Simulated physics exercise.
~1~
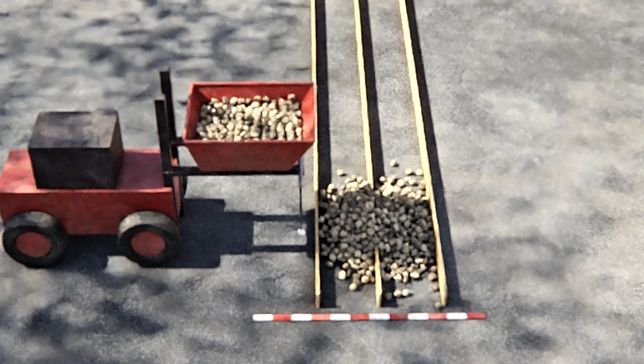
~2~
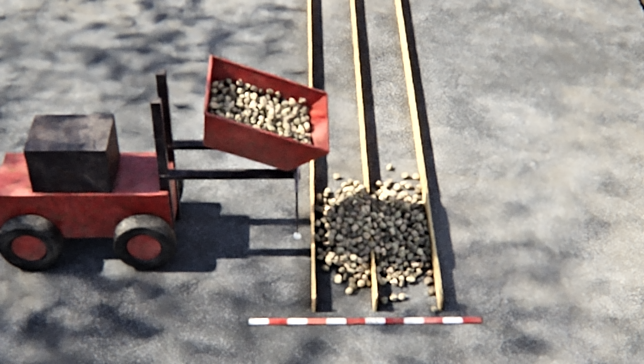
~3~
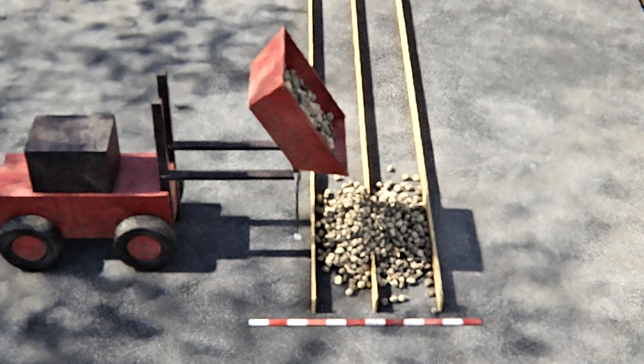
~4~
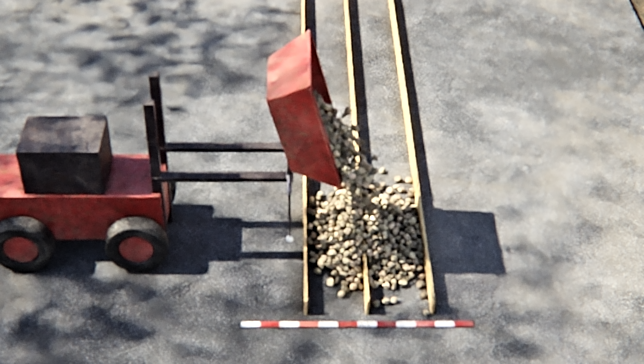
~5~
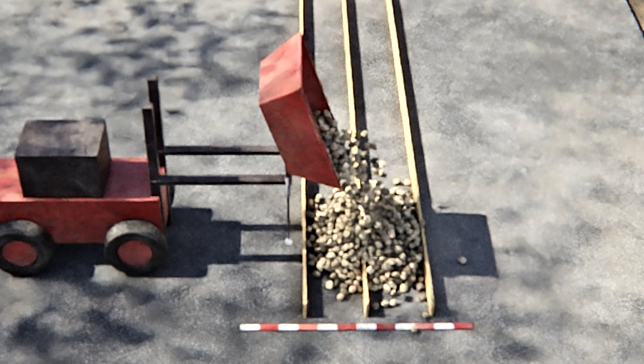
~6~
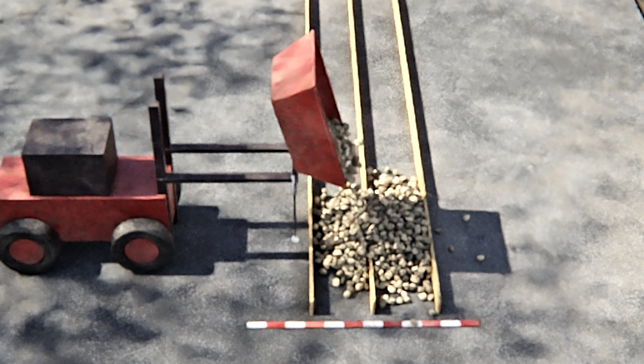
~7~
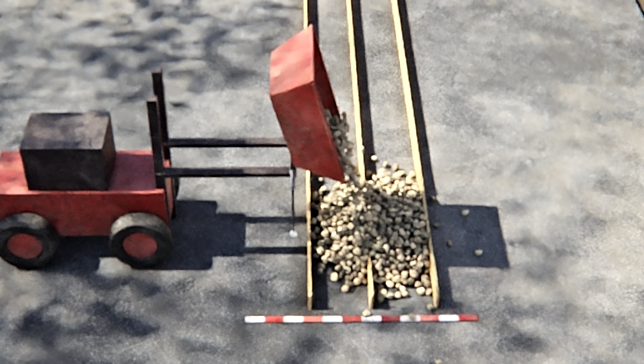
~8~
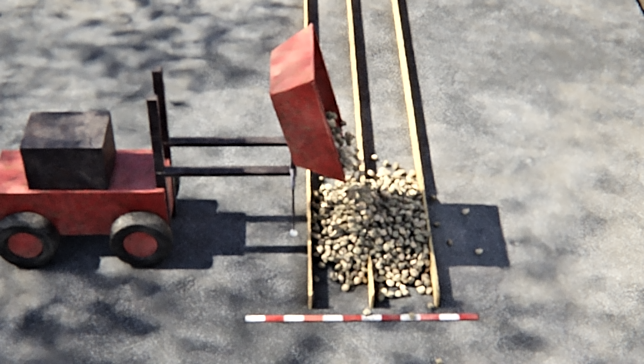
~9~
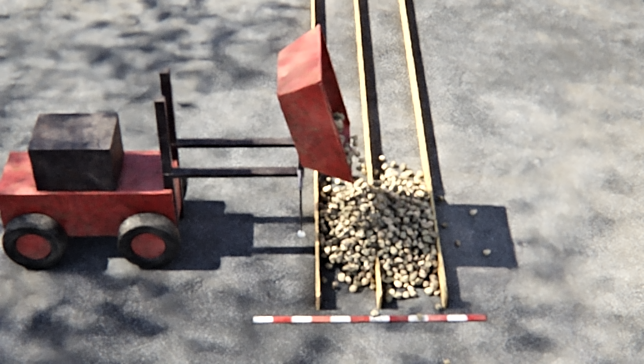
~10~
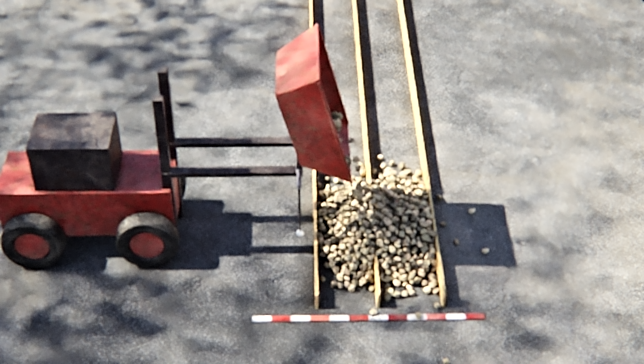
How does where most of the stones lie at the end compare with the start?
At the start the stones are split between the raised skip on the left and the pile on the ground, while at the end most of them lie farther right and lower, in the larger pile between the planks.
The clip shows a red fork truck tipping a skip of pale stones steeply forward over a pile between wooden planks. The stones pour down and spread across both bays, and the skip ends still tilted, with the pile larger and one stray stone beyond the last plank.
